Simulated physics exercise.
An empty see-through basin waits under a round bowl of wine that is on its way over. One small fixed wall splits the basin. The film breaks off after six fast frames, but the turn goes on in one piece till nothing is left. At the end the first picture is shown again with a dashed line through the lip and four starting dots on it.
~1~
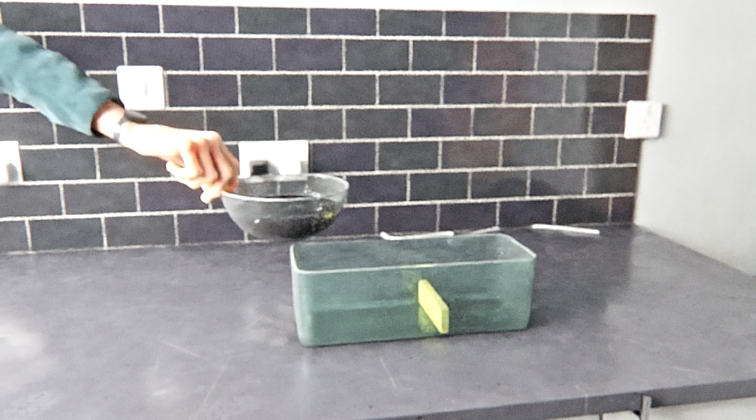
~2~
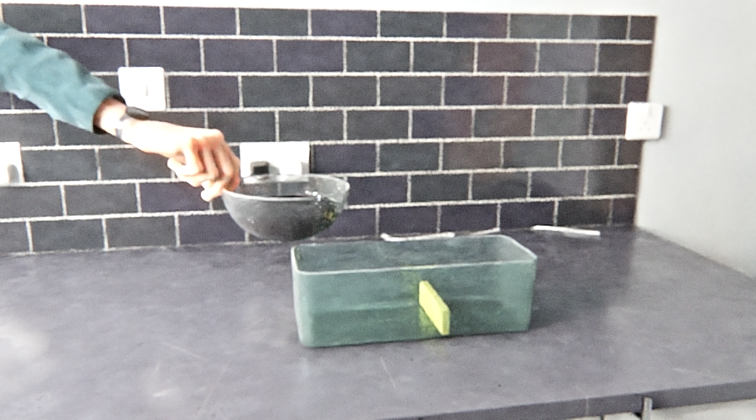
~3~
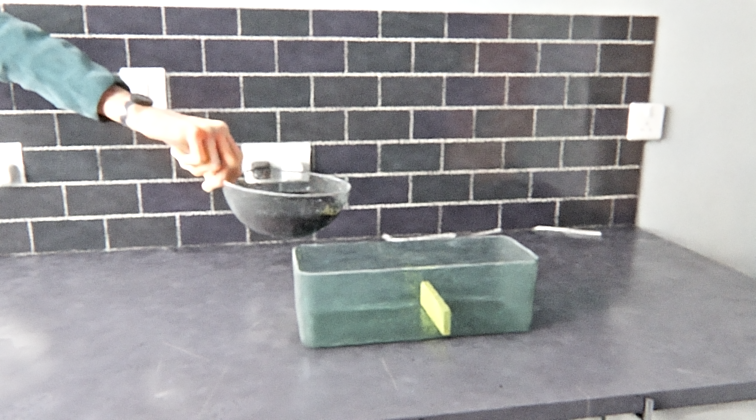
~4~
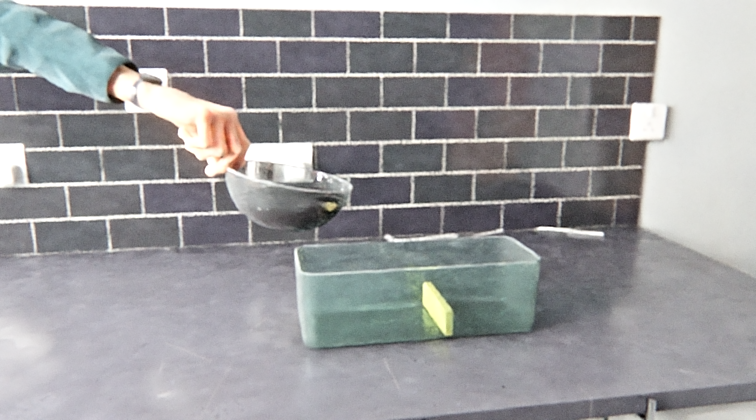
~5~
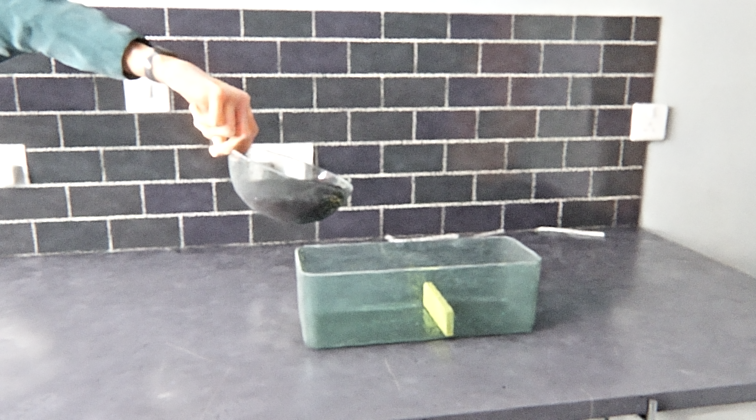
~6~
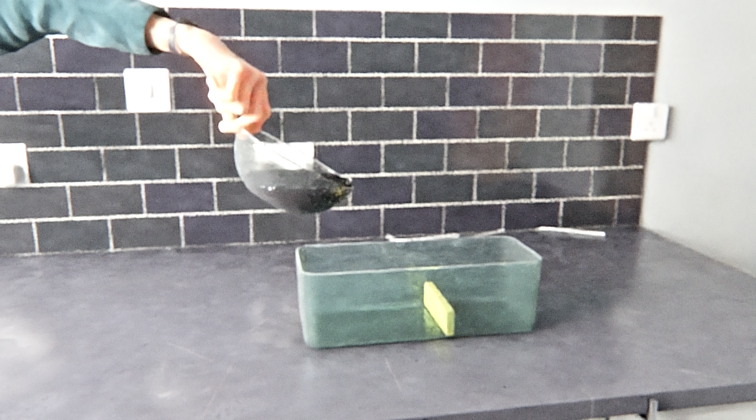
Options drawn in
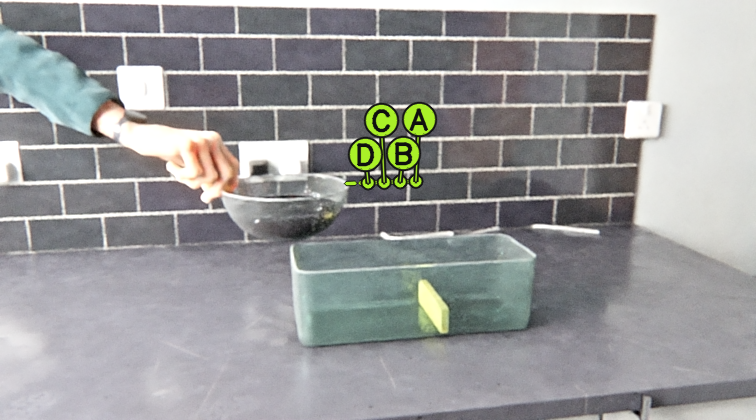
A hand held a round see-through bowl of dark liquid above a clear basin with a yellow-green piece on its front, then raised the bowl's left side, tilting it steadily toward the right.
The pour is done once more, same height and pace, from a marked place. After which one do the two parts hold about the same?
Use spot D.
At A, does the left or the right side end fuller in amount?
The right side.
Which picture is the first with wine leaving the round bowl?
Picture 6.
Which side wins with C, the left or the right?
The right one.
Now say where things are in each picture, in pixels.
Upright, lip at (346, 183); basin from (299, 344) to (528, 325); top of the wall at (433, 293); nothing has left yet.
Upright, lip at (347, 184); nothing has left yet.
Tipped about 5°, lip at (348, 185); nothing has left yet.
Tipped about 12°, lip at (350, 185); nothing has left yet.
Tipped about 20°, lip at (351, 186); nothing has left yet.
Tipped about 30°, lip at (352, 185); wine is over the lip, down to (352, 185).
On the marked copy, A at (415, 181); B at (400, 181); C at (384, 182); D at (368, 182).
Choosing A, about 8 % ends left of the wall and 91 % right of it.
Choosing B, about 10 % ends left of the wall and 89 % right of it.
Choosing C, about 15 % ends left of the wall and 84 % right of it.
Choosing D, about 50 % ends left of the wall and 49 % right of it.
